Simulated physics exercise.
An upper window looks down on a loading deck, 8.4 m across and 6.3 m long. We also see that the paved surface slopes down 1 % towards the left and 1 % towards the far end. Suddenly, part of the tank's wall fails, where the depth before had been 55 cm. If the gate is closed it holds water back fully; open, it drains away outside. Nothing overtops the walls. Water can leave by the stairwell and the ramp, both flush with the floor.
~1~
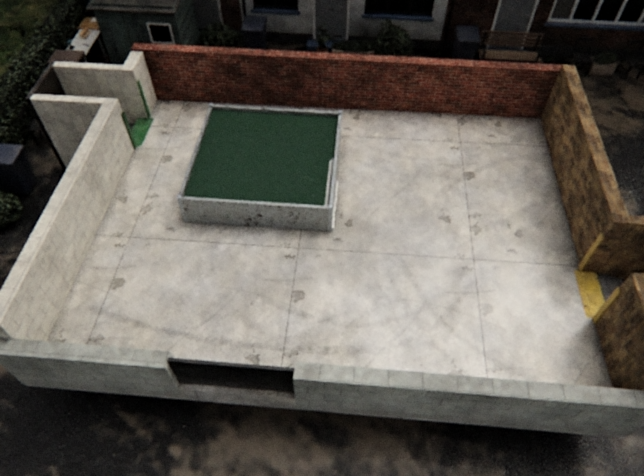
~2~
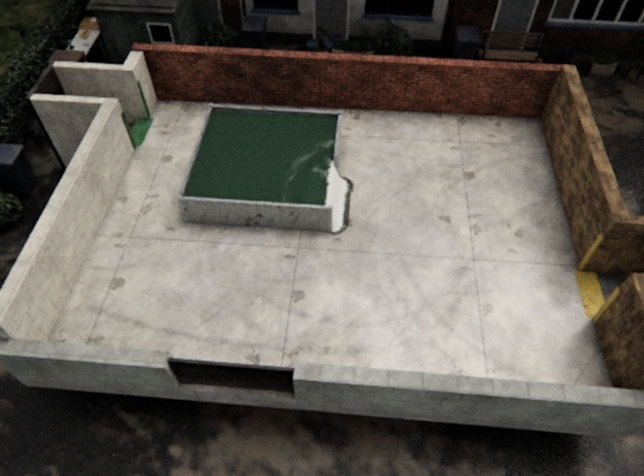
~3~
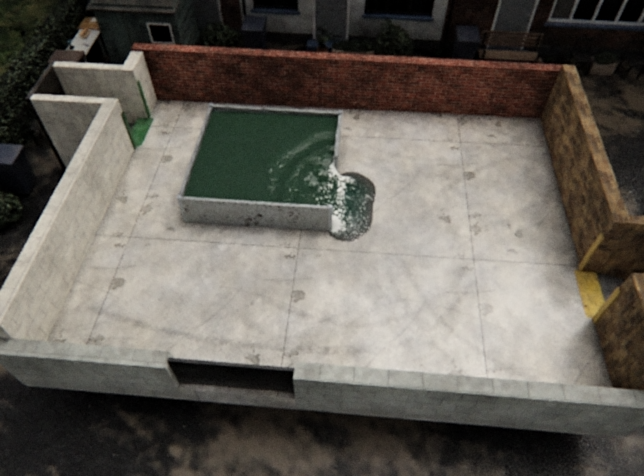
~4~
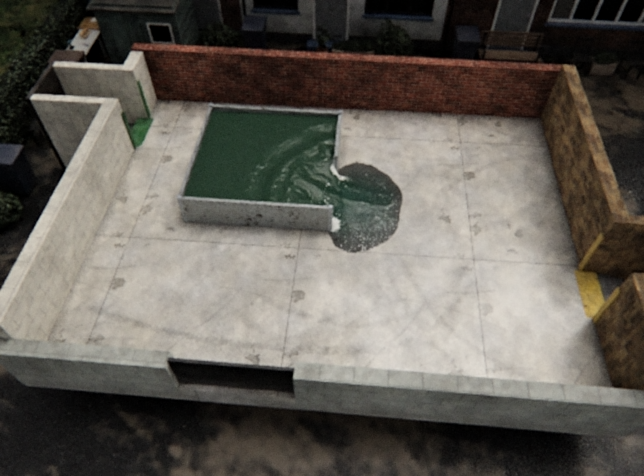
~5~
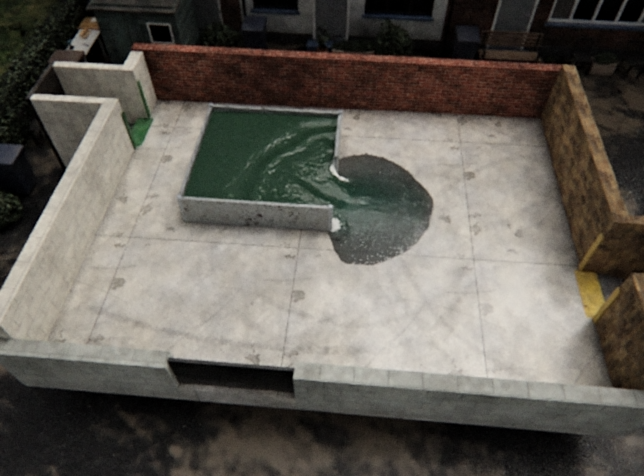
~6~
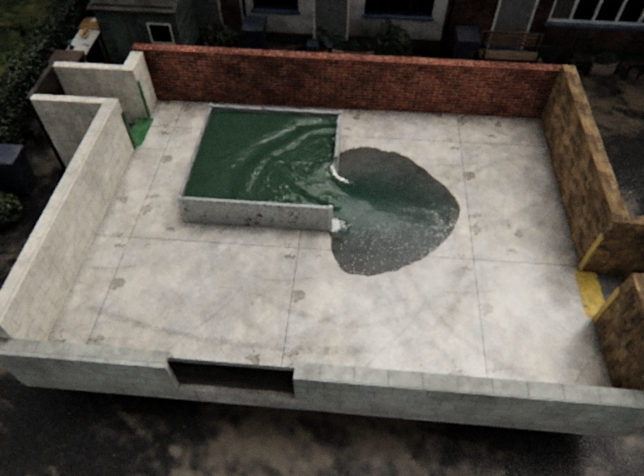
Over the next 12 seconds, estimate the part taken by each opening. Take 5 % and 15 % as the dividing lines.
Shares: Gate - less than 5 %; stairwell (marked green) - under 5 %; basement ramp (marked yellow) - between 5 and 15 %.
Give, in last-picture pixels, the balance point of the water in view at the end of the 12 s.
The water's centre sits at about (344, 196).
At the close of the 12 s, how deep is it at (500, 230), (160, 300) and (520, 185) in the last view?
Depths: About 6, 2 and 8 centimetres.
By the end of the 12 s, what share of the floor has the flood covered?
Covered: Roughly 95 per cent.
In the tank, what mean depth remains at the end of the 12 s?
It averages close to 12 centimetres.
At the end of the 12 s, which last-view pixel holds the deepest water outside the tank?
Close to (173, 101).
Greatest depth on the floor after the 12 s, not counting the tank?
Around 14 centimetres.
A moment later water covers 25 % of the floor and is deepest (30 cm) near (342, 215); gone so far, the gate 0 %, the stairwell (marked green) 0 %, the basement ramp (marked yellow) 0 %.
Soon after water covers 40 % of the floor and is deepest (28 cm) near (342, 208); gone so far, the gate 0 %, the stairwell (marked green) 0 %, the basement ramp (marked yellow) 0 %.
Next water covers 45 % of the floor and is deepest (26 cm) near (537, 124); gone so far, the gate 0 %, the stairwell (marked green) 0 %, the basement ramp (marked yellow) 2 %.
Later on water covers 65 % of the floor and is deepest (15 cm) near (562, 221); gone so far, the gate 0 %, the stairwell (marked green) 0 %, the basement ramp (marked yellow) 7 %.
At the end water covers 95 % of the floor and is deepest (14 cm) near (173, 101); gone so far, the gate 0 %, the stairwell (marked green) 2 %, the basement ramp (marked yellow) 10 %.
